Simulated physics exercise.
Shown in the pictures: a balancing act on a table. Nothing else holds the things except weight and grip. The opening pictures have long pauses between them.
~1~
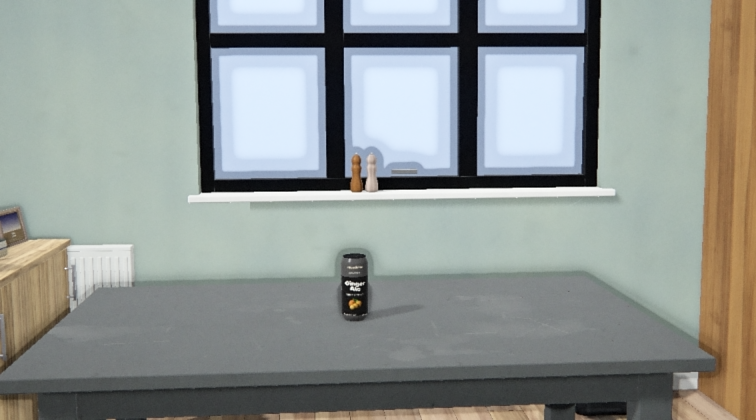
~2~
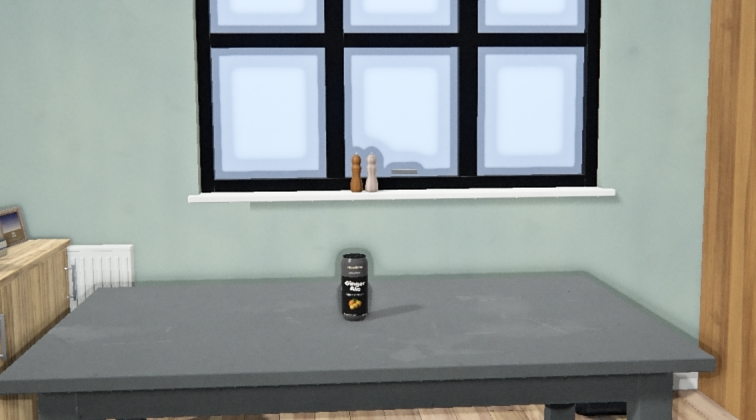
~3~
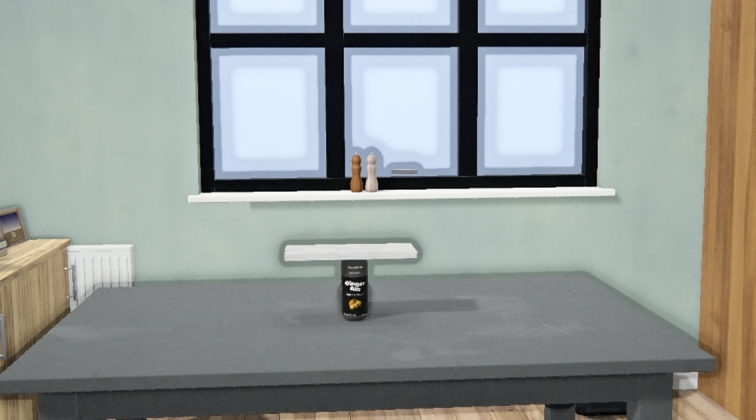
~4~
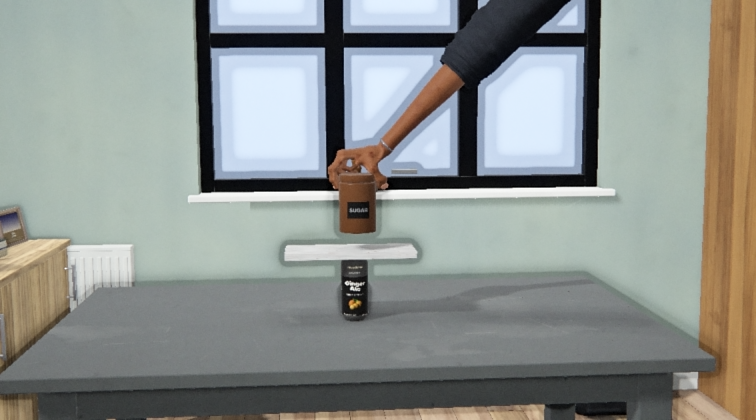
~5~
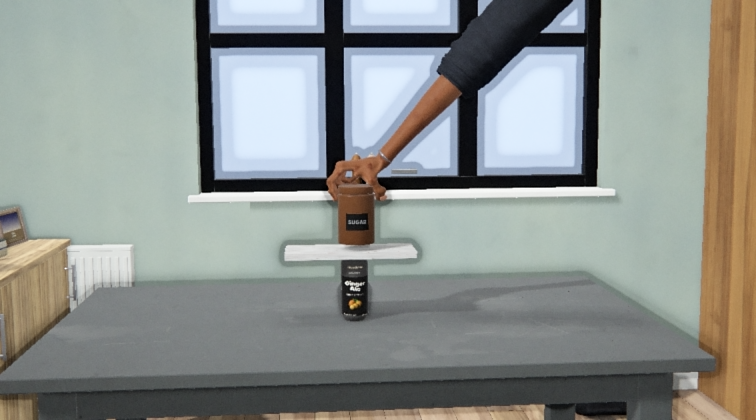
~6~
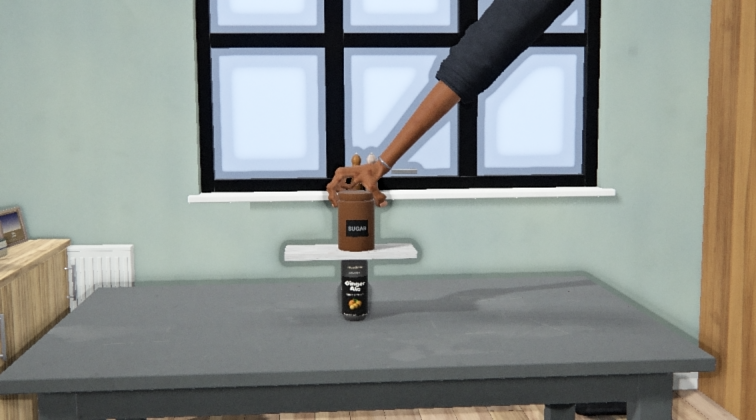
A dark-sleeved arm reaches in from the upper right over a grey table, seen from the front and slightly above in a pale green room with a black-framed window. A black drink can stands near the table's middle, and a white board appears flat on top of it. The hand then lowers a brown jar onto the board above the can and keeps hold of it, while the camera stays still.
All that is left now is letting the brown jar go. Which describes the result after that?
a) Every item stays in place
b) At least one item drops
The answer is a.
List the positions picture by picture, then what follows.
In the first picture, the last thing is not in view yet.
In the second picture, the last thing is not in view yet.
In the third picture, the last thing is not in view yet; white board (350, 252).
The fourth picture shows on its way; brown jar (357, 203); white board (350, 252).
The fifth picture shows on its way; brown jar (356, 214); white board (350, 252).
The sixth picture shows set down, still held; brown jar (356, 221); white board (350, 252).
Then, 0.20 s on from there, no change.
Then, 0.40 s on from there, brown jar resting near (356, 221).
In the end, all 3 unmoved. At the end, from the last picture's camera, brown jar near (356, 221). The stack holds.
